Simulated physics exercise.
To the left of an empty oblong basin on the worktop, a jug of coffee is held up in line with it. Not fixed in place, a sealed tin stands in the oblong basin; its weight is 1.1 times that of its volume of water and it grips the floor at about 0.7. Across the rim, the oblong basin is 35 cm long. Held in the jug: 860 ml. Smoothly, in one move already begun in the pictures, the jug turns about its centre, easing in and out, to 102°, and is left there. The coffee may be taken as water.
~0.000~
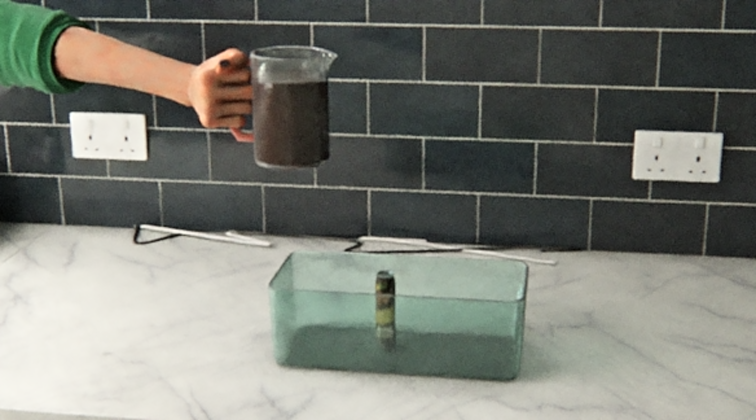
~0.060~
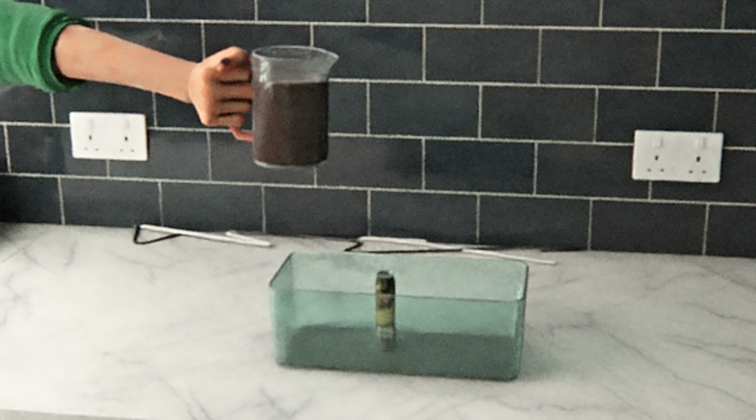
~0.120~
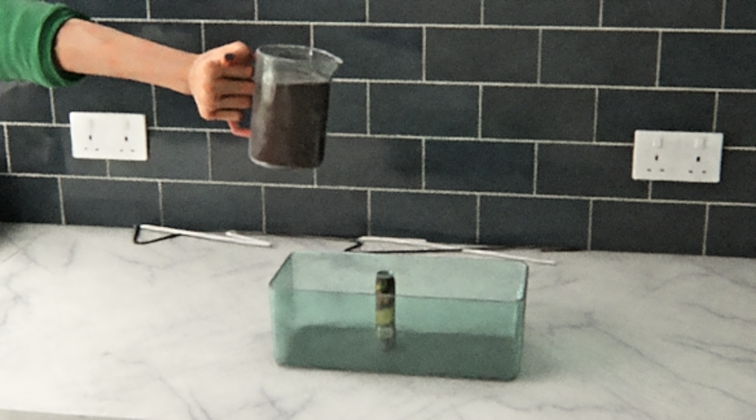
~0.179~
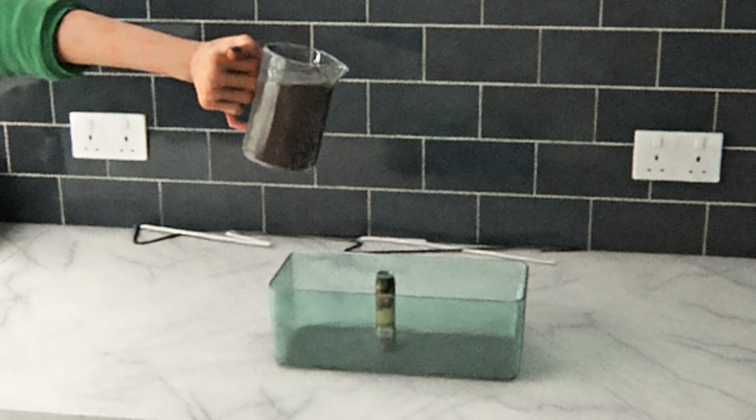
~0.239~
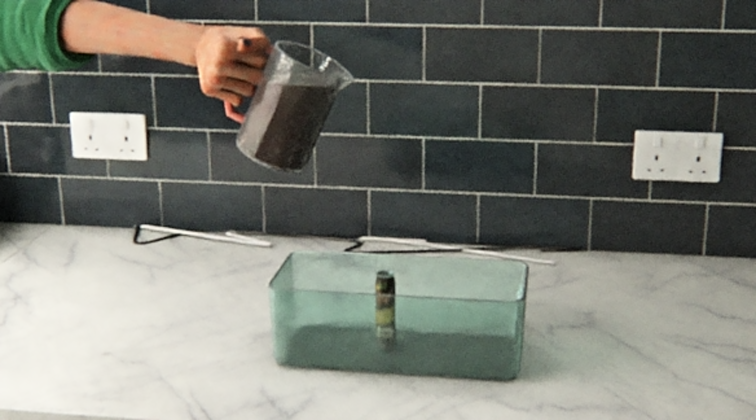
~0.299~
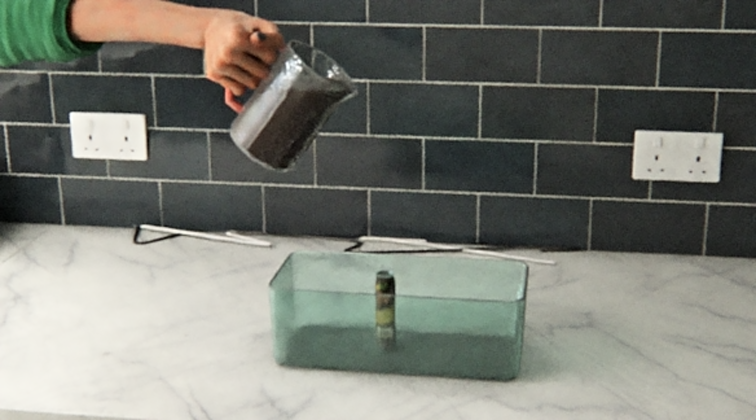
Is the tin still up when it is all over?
Yes, the tin stays standing.
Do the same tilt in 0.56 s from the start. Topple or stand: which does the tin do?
Well, the tin simply holds firm.
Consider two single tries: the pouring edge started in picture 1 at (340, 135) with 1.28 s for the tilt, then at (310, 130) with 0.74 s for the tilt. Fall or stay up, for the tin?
First it tips over; then it tips over.
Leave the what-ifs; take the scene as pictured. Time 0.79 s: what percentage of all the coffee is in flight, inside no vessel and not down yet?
32 in a hundred, give or take.
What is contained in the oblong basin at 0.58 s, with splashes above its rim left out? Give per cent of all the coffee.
Fraction in basin: Approx. 3%.
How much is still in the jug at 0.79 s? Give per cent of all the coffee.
30 per cent or thereabouts.
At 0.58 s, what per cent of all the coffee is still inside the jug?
Around 74 percent.
Then, 0.58 s in, the tilt is 91° and 74 per cent is still to pour; the tin stands where it began.
Then, 0.79 s in, the tilt is 102° and 31 per cent is still to pour; the tin stands where it began.
Then, 1.00 s in, the tilt is 102° and 9 per cent is still to pour; the tin stands where it began.
Then, 1.24 s in, the tilt is 102° and 2 per cent is still to pour; the tin stands where it began.
Finally, the tin stands where it began.
